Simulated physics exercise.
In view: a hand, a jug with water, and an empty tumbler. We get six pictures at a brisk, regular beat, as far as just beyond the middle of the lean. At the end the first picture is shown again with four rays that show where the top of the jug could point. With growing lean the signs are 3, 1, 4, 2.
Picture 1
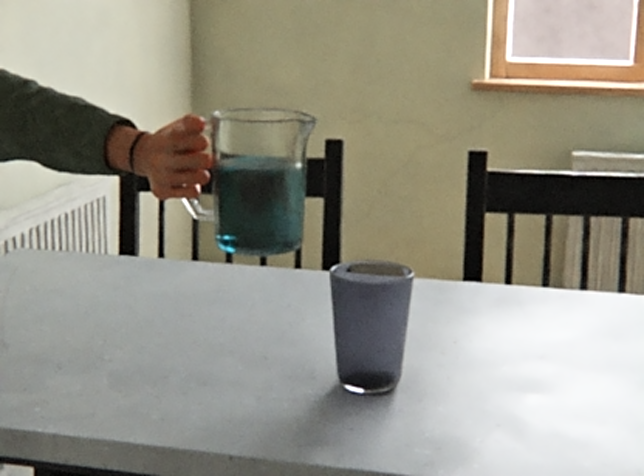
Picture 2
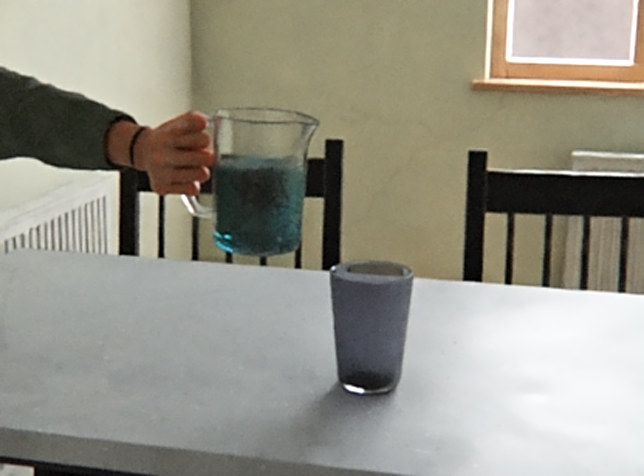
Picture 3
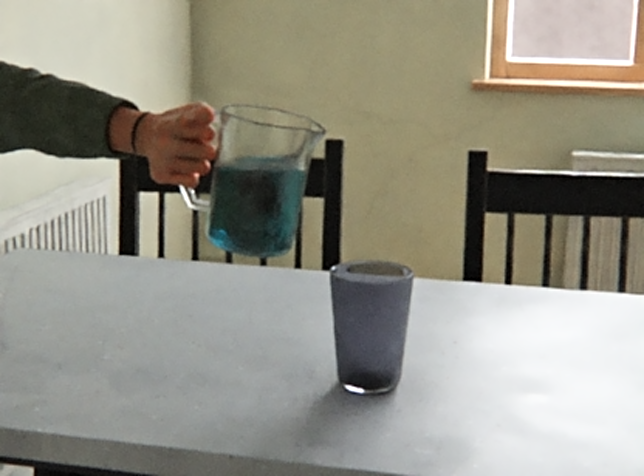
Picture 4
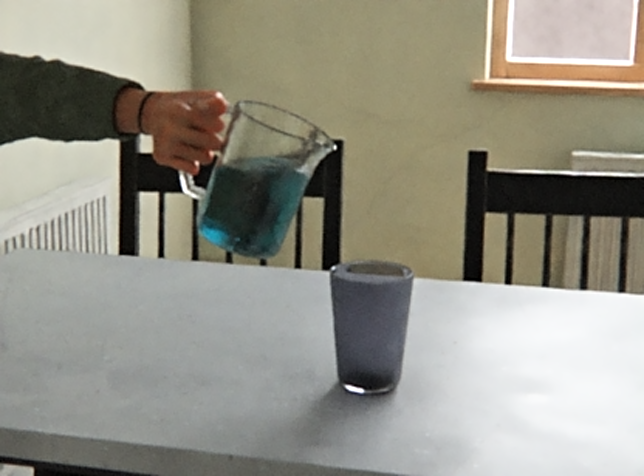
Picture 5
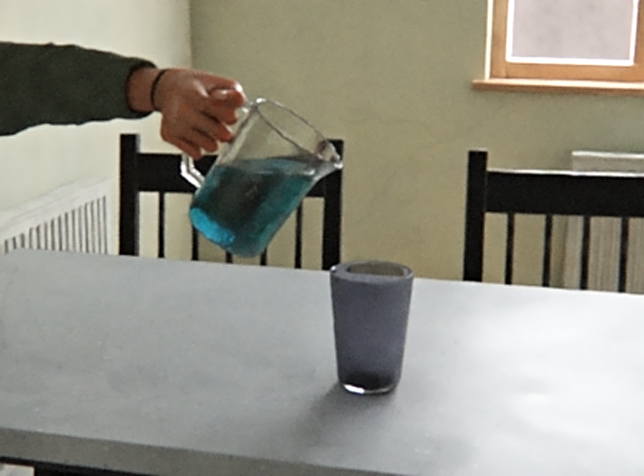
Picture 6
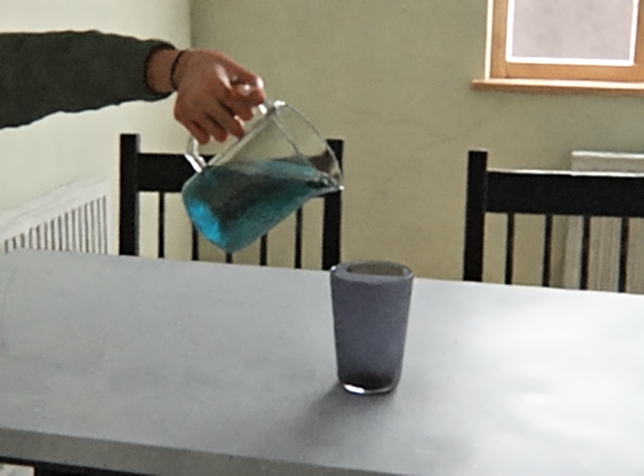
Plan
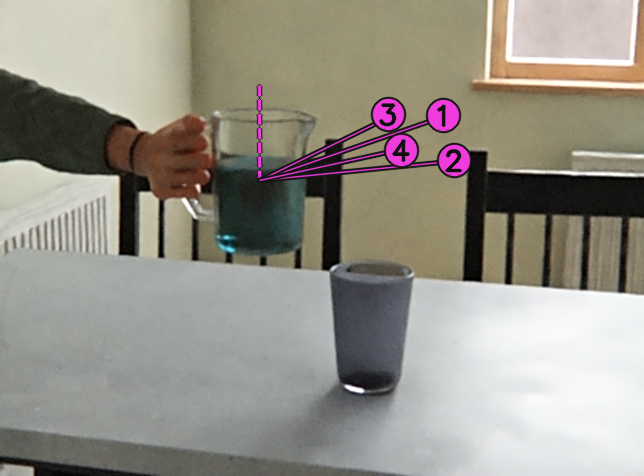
To begin with, a hand reaching in from the left holds a clear jug of blue liquid upright near a purplish-grey tumbler on a grey table. The hand then tilts the jug steadily to the right, its spout lowering and the liquid shifting toward it, with none leaving the jug.
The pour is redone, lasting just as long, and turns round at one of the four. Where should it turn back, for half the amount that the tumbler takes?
Take 4.
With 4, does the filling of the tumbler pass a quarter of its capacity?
Yes, clearly.
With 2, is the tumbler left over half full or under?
Over.
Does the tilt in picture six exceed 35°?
Yes.
On the marked copy, 1 at (427, 121); 2 at (437, 162); 3 at (374, 124); 4 at (384, 153).
If 1 is chosen, the tumbler ends with about 35 % of what it can hold.
If 2 is chosen, the tumbler ends with about 66 % of what it can hold.
If 3 is chosen, the tumbler ends with about 22 % of what it can hold.
If 4 is chosen, the tumbler ends with about 51 % of what it can hold.
